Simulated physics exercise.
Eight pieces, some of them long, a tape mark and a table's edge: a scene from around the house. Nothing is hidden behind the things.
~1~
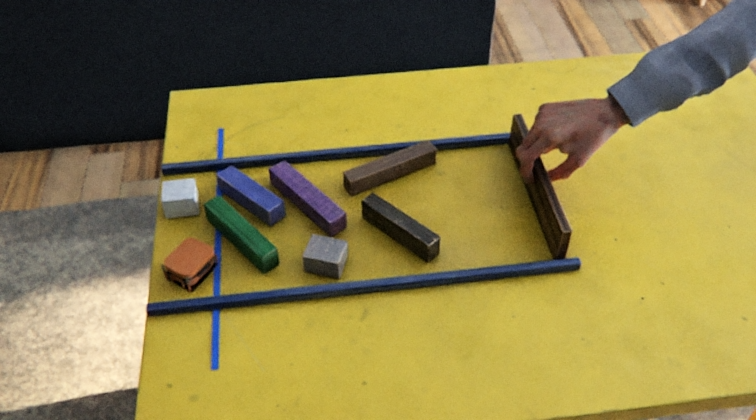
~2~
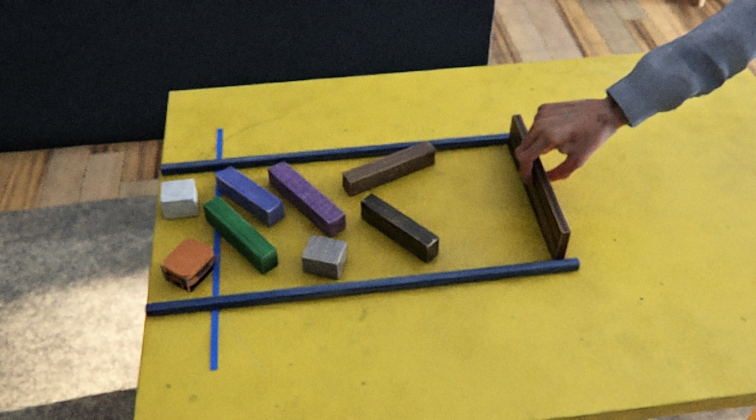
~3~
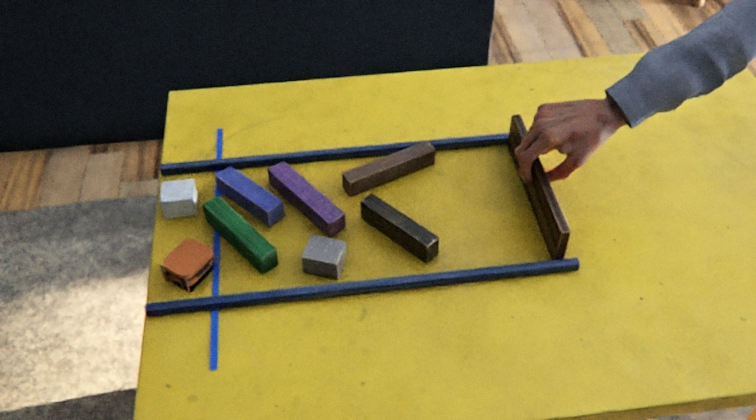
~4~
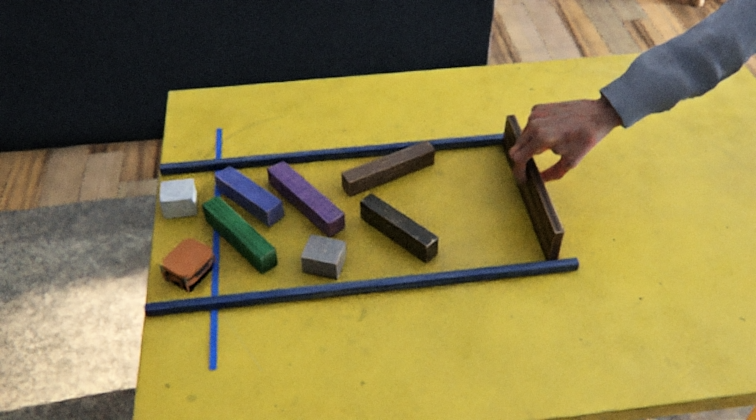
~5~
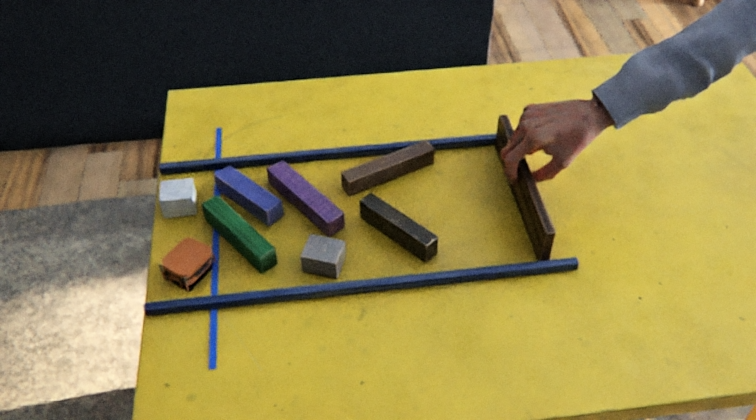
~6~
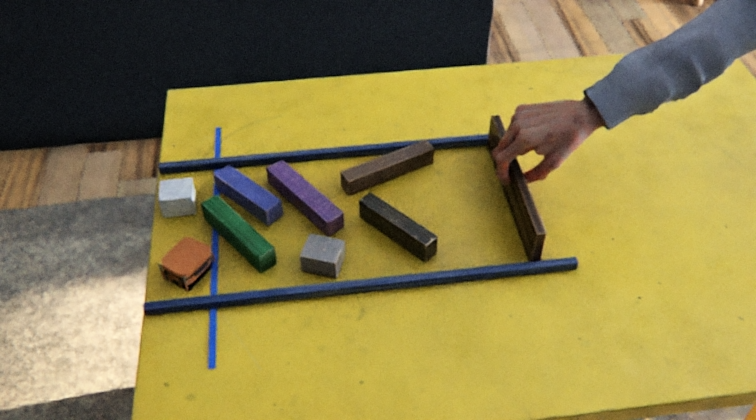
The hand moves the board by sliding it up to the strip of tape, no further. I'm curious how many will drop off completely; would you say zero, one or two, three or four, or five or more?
I would say three or four.
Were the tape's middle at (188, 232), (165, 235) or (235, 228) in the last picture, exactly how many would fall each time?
Per try: 5; 7; 3.
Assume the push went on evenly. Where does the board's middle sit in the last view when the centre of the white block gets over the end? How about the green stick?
For the white block, about (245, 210); for the green stick, about (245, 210).
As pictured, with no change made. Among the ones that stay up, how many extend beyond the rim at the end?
That comes to 1 of them.
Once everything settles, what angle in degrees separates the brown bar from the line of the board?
Some 15 degrees.
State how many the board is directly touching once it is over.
2 end up touching it.
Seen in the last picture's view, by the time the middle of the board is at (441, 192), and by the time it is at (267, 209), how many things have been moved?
That makes 1 at the first spot and 8 at the second.
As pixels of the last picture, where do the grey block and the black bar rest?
The grey block finishes at (175, 278); the black bar finishes at (205, 244).
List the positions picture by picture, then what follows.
White block (181, 198); orange case (191, 265); green stick (241, 233); board (537, 184); tape (218, 231), in the first frame.
Orange case (190, 265); blue bar (250, 196), in the second frame.
Green stick (240, 234); brown bar (389, 168), in the third frame.
White block (179, 199); board (530, 184), in the fourth frame.
Orange case (189, 264); black bar (398, 227), in the fifth frame.
White block (178, 198); orange case (188, 264); green stick (238, 233); board (514, 185); tape (216, 230), in the sixth frame.
Soon after, none off yet; white block at rest near (178, 198); orange case at rest near (188, 264); green stick at rest near (238, 233).
After that, none off yet; white block at rest near (178, 198); orange case displaced a little near (174, 268); green stick displaced a little near (203, 247).
In the end, the number that fall off is three or four; gone, blue bar, green stick, orange case and white block.
